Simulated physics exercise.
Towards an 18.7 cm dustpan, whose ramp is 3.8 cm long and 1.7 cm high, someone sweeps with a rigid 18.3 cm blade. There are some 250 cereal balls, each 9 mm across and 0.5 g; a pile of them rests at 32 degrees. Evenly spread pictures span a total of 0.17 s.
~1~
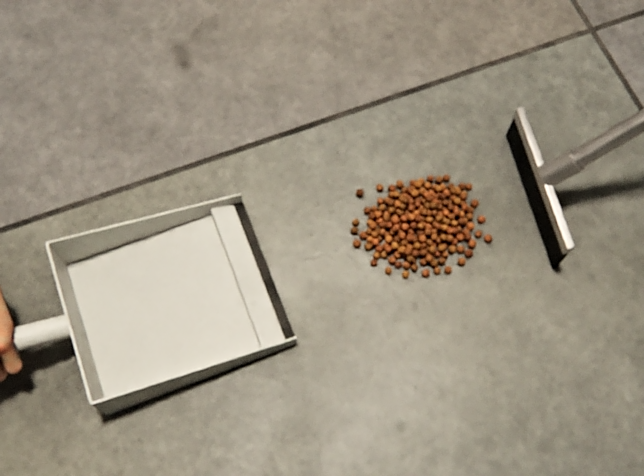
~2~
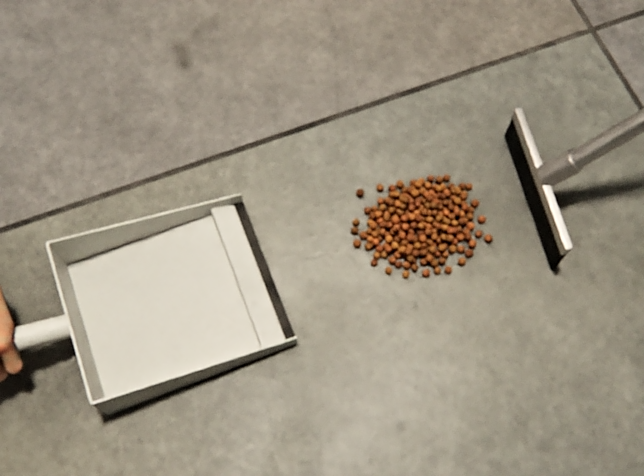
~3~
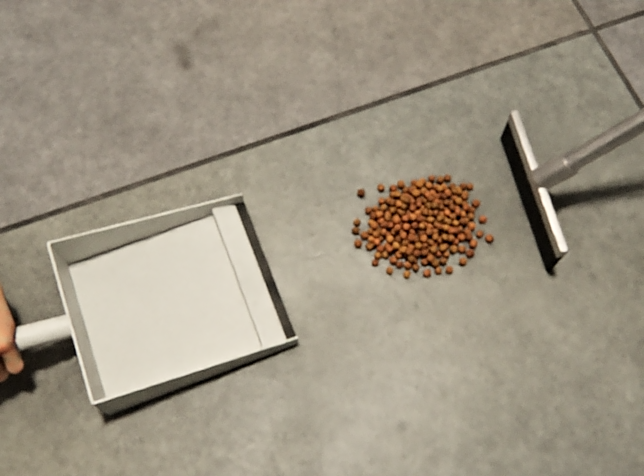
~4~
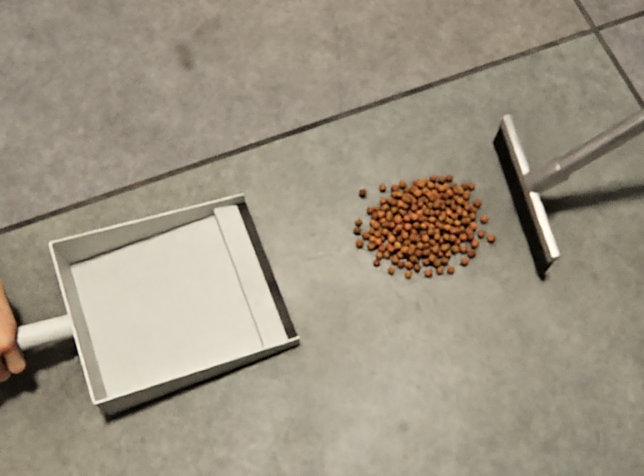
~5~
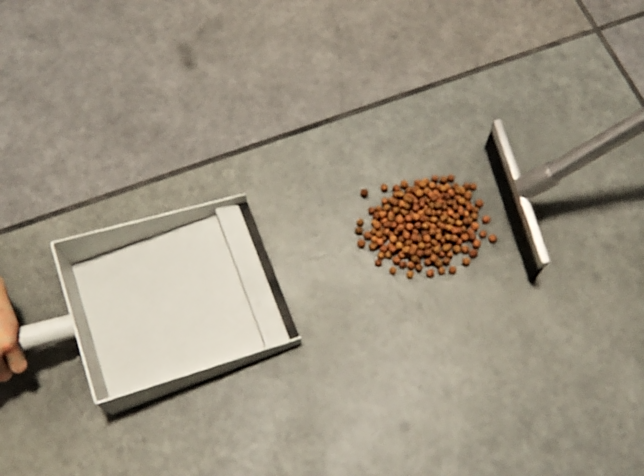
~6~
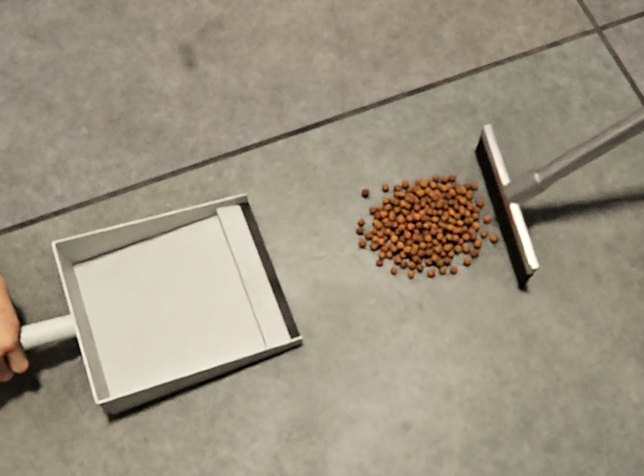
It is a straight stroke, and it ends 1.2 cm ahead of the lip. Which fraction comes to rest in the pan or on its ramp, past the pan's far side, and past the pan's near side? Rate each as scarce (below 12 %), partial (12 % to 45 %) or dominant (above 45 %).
Ratings: Pan - partial; far side - scarce; near side - scarce.
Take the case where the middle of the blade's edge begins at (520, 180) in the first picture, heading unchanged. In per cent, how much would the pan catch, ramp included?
Roughly 30 percent, ramp included.
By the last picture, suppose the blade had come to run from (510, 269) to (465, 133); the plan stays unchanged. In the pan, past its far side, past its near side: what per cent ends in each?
Pan 40 % / far 15 % / near 5 %.
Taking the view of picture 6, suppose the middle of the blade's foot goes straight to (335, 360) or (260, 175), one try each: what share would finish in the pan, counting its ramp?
Close to 5 and 15 percent, in that order.
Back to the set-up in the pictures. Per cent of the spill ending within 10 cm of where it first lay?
10 %.
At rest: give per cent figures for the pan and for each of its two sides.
The pan holds 25 per cent at the end, the far side 0 per cent and the near side 5 per cent.
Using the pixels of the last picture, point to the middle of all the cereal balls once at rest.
I'd say roughly (282, 270).
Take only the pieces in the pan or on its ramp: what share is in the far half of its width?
20 per cent.
Then, 0.27 s after the last picture, middle of the blade 15 cm from the lip; 0 % over the lip, far side 0 %, near side 5 %.
Then, 0.45 s after the last picture, middle of the blade 7 cm from the lip; 0 % over the lip, far side 0 %, near side 5 %.
Then, 0.75 s after the last picture, middle of the blade 3 cm from the lip; 25 % over the lip, far side 0 %, near side 5 %.
In the end, pan 25 %, far side 0 %, near side 5 %, in front of the lip or behind the blade 65 %.
